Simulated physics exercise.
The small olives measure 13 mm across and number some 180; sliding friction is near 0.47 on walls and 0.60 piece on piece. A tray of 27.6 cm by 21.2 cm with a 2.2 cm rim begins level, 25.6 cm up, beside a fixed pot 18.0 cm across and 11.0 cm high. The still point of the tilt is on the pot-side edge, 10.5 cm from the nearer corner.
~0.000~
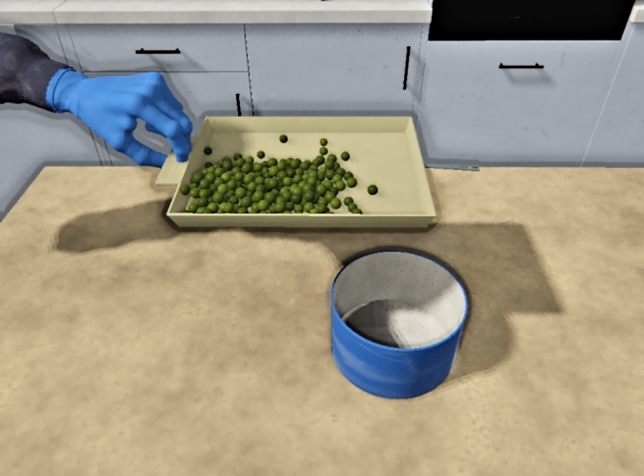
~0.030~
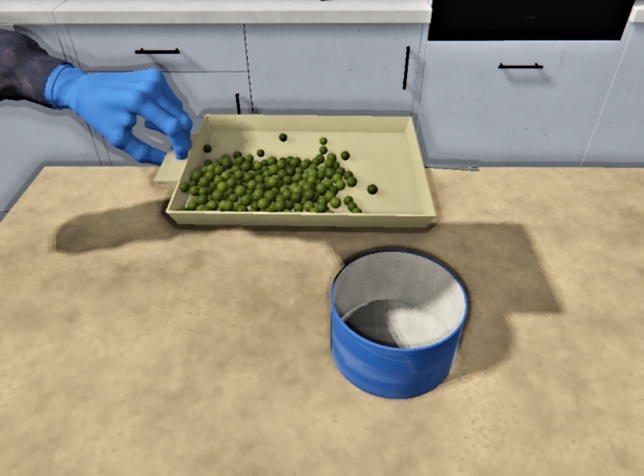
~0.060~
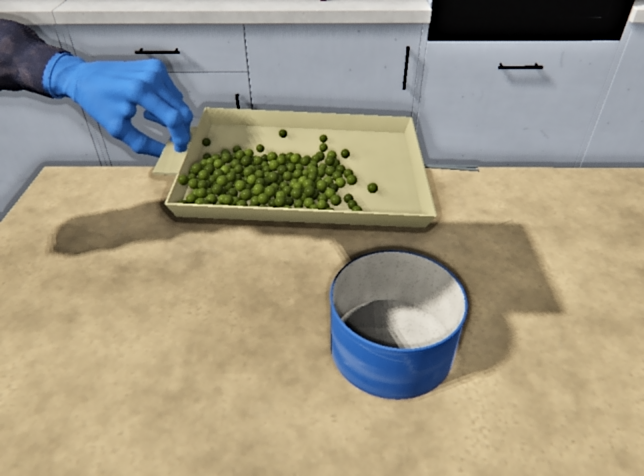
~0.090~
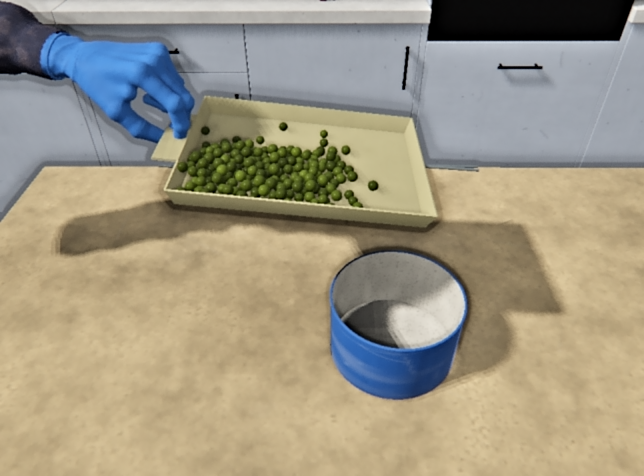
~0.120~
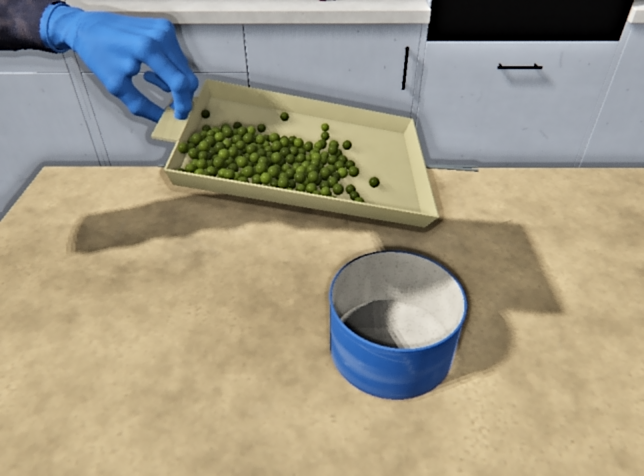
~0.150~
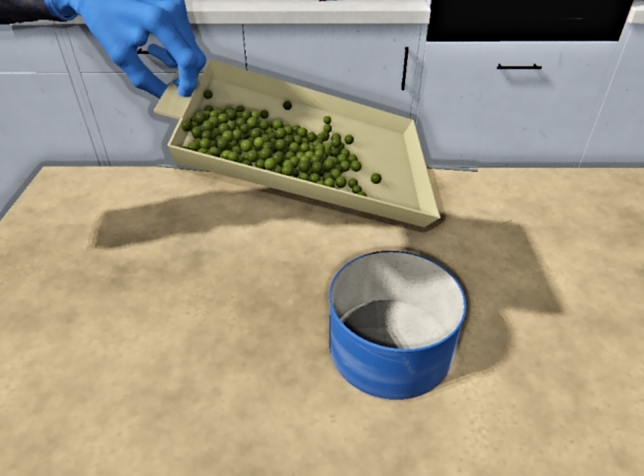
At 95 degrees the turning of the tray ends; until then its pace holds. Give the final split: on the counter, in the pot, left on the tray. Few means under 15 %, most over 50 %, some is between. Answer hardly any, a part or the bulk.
Counter: The bulk, pot: Hardly any, tray: Hardly any.
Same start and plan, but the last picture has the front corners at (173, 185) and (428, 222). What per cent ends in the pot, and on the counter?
Pot 80, counter 20.
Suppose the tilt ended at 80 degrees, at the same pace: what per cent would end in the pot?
Then about 5 per cent.
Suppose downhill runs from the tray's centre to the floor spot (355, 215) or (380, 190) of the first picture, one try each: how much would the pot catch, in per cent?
Some 70 and 30 per cent.
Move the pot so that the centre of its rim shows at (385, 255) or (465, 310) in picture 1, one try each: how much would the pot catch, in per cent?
Some 0 and 45 per cent.
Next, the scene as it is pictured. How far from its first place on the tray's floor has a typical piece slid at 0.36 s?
About 2 cm.
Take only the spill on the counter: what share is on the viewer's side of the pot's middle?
Roughly 30 per cent.
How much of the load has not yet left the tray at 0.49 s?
Some 95 per cent of the load.
After 0.36 s, tilt 58 degrees; the tray holds 100 %, the pot 0 %.
After 0.49 s, tilt 84 degrees; the tray holds 95 %, the pot 0 %.
After 0.76 s, tilt 95 degrees; the tray holds 0 %, the pot 5 %.
In the end, at 1.6 s, counter 95 %, pot 5 %, tray 0 %.
